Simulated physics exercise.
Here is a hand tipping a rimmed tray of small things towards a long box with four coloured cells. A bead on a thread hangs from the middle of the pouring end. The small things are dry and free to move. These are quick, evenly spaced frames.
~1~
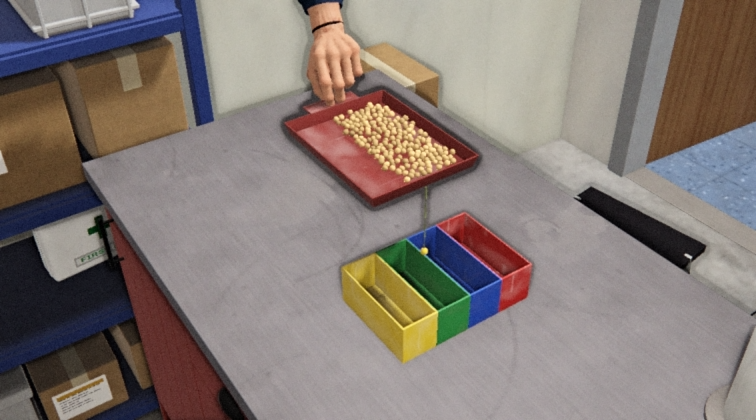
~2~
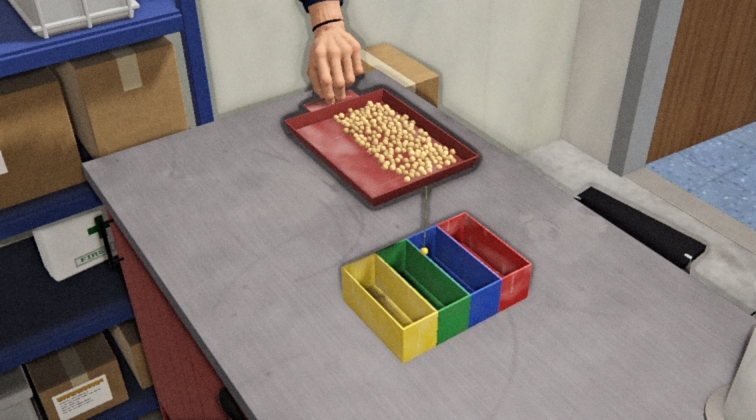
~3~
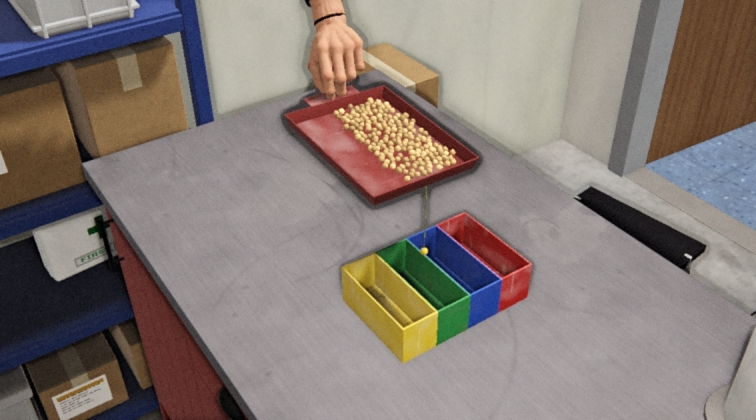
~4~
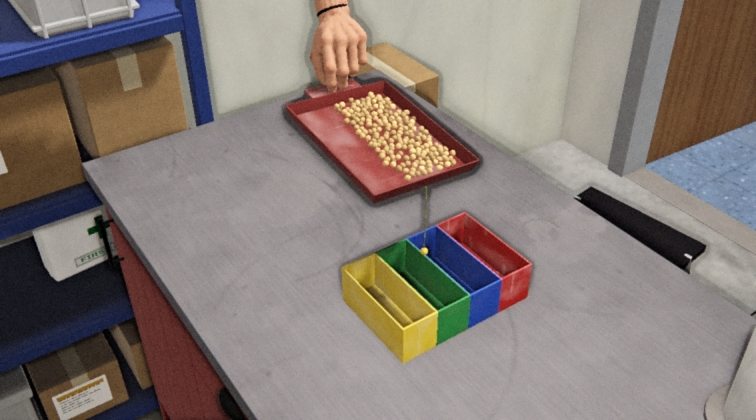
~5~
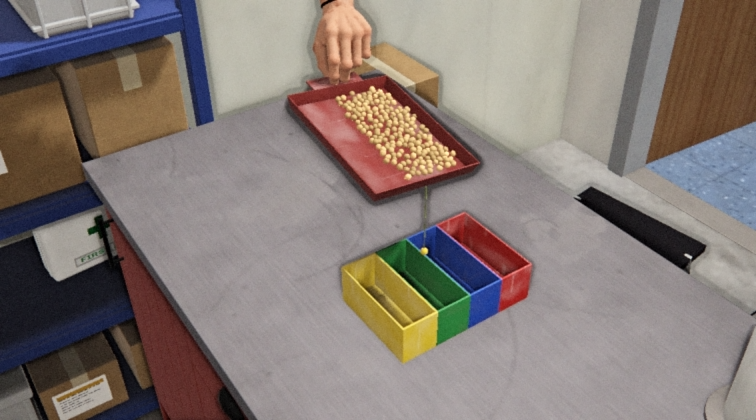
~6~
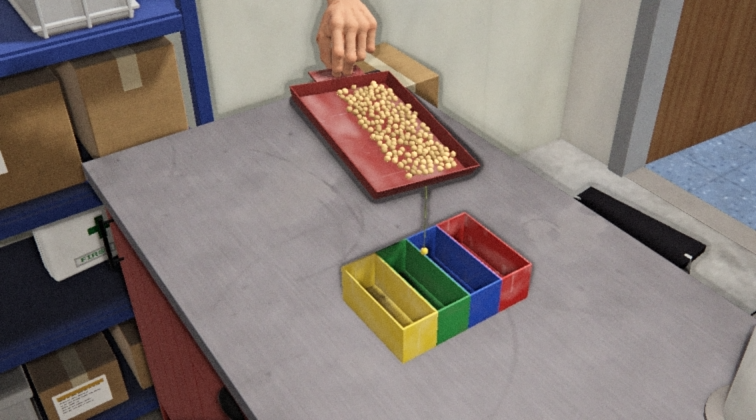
A hand slowly tilts a red tray of chickpeas above a box with coloured compartments.
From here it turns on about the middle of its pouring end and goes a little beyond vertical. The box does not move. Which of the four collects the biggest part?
Fullest: The red cell.
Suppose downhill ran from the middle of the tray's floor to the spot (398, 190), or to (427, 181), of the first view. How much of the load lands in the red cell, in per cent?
Roughly 0 per cent, and 30 per cent.
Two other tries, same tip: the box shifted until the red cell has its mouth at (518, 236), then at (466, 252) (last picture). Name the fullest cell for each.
One: The cell in blue. Two: That red cell.
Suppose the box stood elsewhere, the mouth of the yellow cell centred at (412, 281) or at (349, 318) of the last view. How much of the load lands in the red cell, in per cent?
First some 20, then 10 per cent.
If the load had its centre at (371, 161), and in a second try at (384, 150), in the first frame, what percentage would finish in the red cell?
In turn 60 and 60 in a hundred.
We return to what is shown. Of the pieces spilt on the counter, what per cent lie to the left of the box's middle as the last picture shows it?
Roughly 0 in a hundred.
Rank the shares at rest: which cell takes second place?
In second place: That blue cell.
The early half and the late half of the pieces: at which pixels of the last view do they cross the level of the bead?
First near (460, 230), later near (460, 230).
Shortly afterwards, tray tipped steeply; the whole lot on the tray.
Next, tray tipped right over; all but a few on the tray; only a few in the red cell.
Some moments later, tray tipped past a quarter turn; near half in the red cell; near a third in the blue cell; a little falling or outside the box.
In the end, tray tipped past a quarter turn; near half in the red cell; near a third in the blue cell; none at all in the yellow cell; none at all in the green cell; a little outside the box.
